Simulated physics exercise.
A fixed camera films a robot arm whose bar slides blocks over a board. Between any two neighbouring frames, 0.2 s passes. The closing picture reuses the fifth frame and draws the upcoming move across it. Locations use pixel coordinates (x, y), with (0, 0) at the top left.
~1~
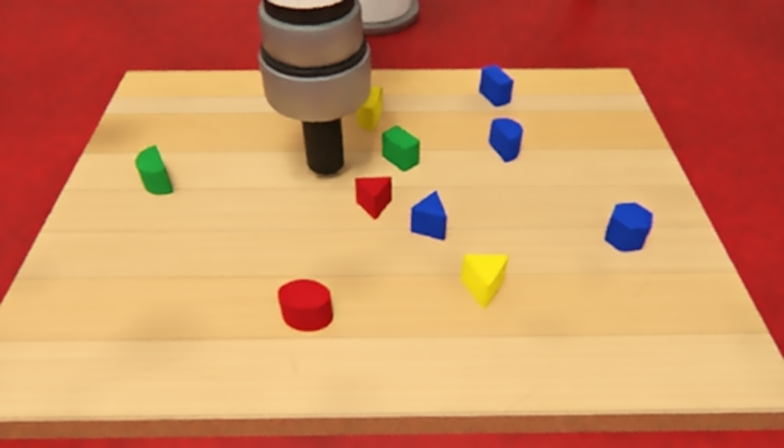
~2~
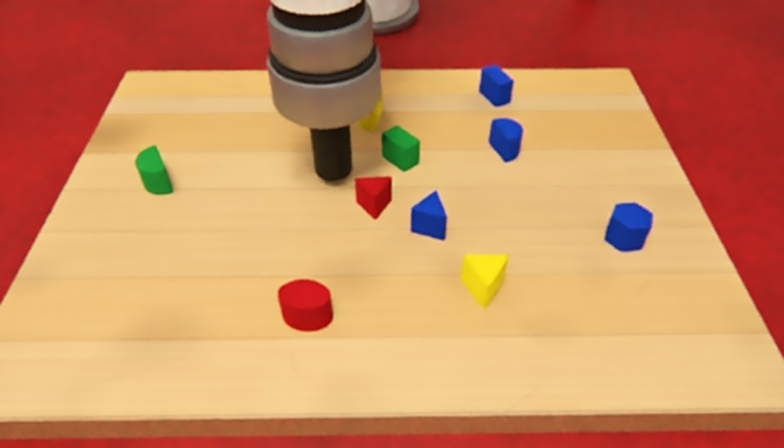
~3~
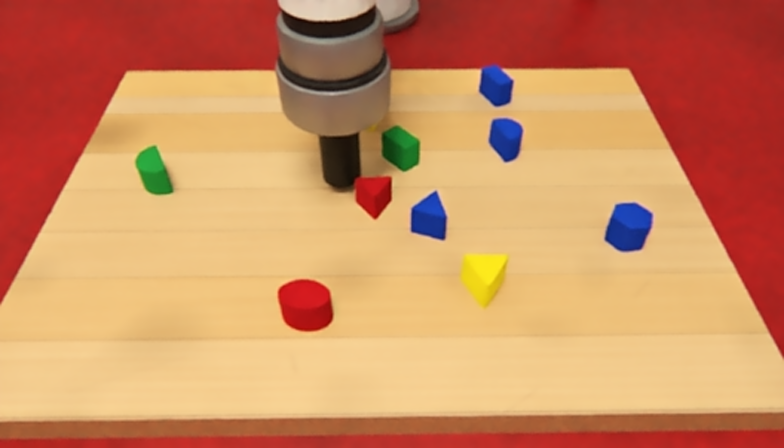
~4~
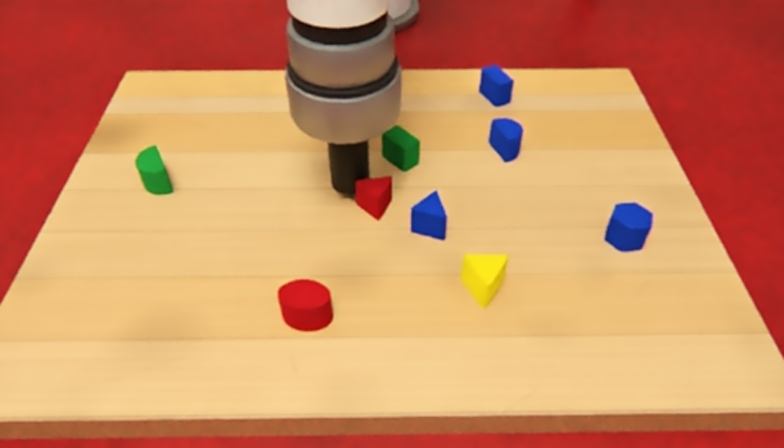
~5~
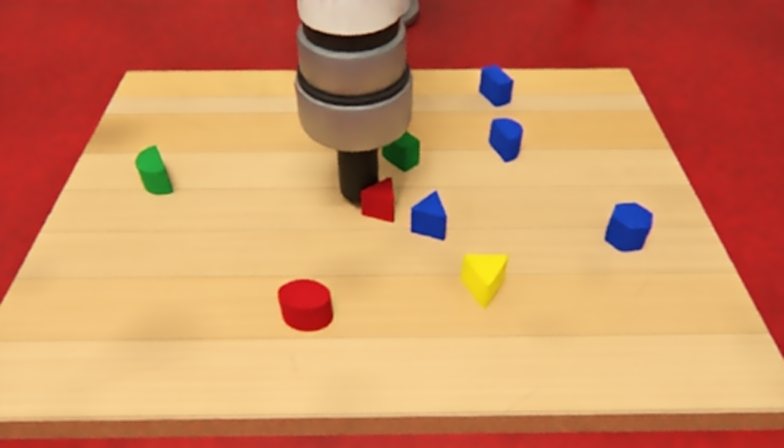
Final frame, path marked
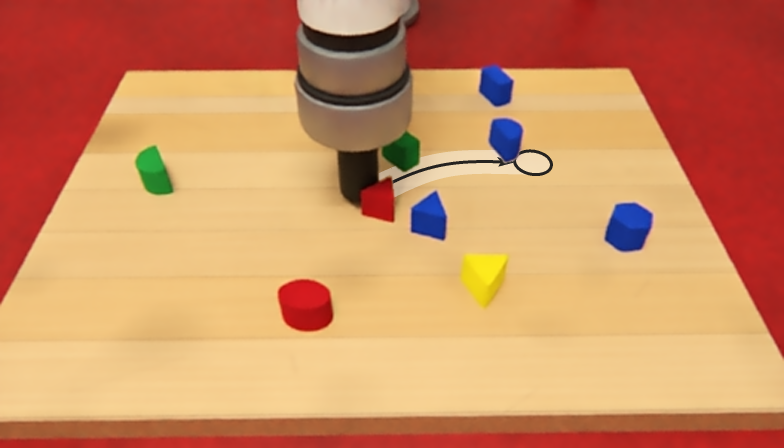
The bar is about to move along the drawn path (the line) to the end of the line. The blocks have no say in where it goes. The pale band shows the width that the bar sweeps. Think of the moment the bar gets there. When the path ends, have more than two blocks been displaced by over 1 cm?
I believe not.
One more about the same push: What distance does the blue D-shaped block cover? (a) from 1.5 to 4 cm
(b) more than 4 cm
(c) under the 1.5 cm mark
a
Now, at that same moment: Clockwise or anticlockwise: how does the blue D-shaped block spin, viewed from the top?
Direction: Anticlockwise.
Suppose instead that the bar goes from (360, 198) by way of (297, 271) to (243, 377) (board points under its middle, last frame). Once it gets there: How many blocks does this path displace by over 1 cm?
By the end, one block will have moved.
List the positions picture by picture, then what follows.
Lower end of the bar at (326, 162), tops of blocks, red triangular piece at (374, 183), green rectangle at (401, 136), blue D-shaped block at (509, 127), in the first frame.
Bar at (334, 169), blocks as before, in the second frame.
Bar at (342, 175), blocks as before, in the third frame.
Bar at (350, 182), red triangular piece at (375, 184), in the fourth frame.
Bar at (359, 189), red triangular piece at (382, 188), green rectangle partly hidden, blue D-shaped block at (509, 127), in the fifth frame.
The drawn path runs from (360, 198) through (413, 173) and (471, 162) to (533, 163).
What follows on the original path. One third of the way, bar at (415, 165); green rectangle at (408, 130), turned 50° anticlockwise.
Two thirds of the way, bar at (473, 153); green rectangle at (409, 129), turned 65° anticlockwise.
At the end, bar at (535, 154); red triangular piece not moved; green rectangle at (409, 129), turned 65° anticlockwise; blue D-shaped block at (527, 121), turned 60° anticlockwise.
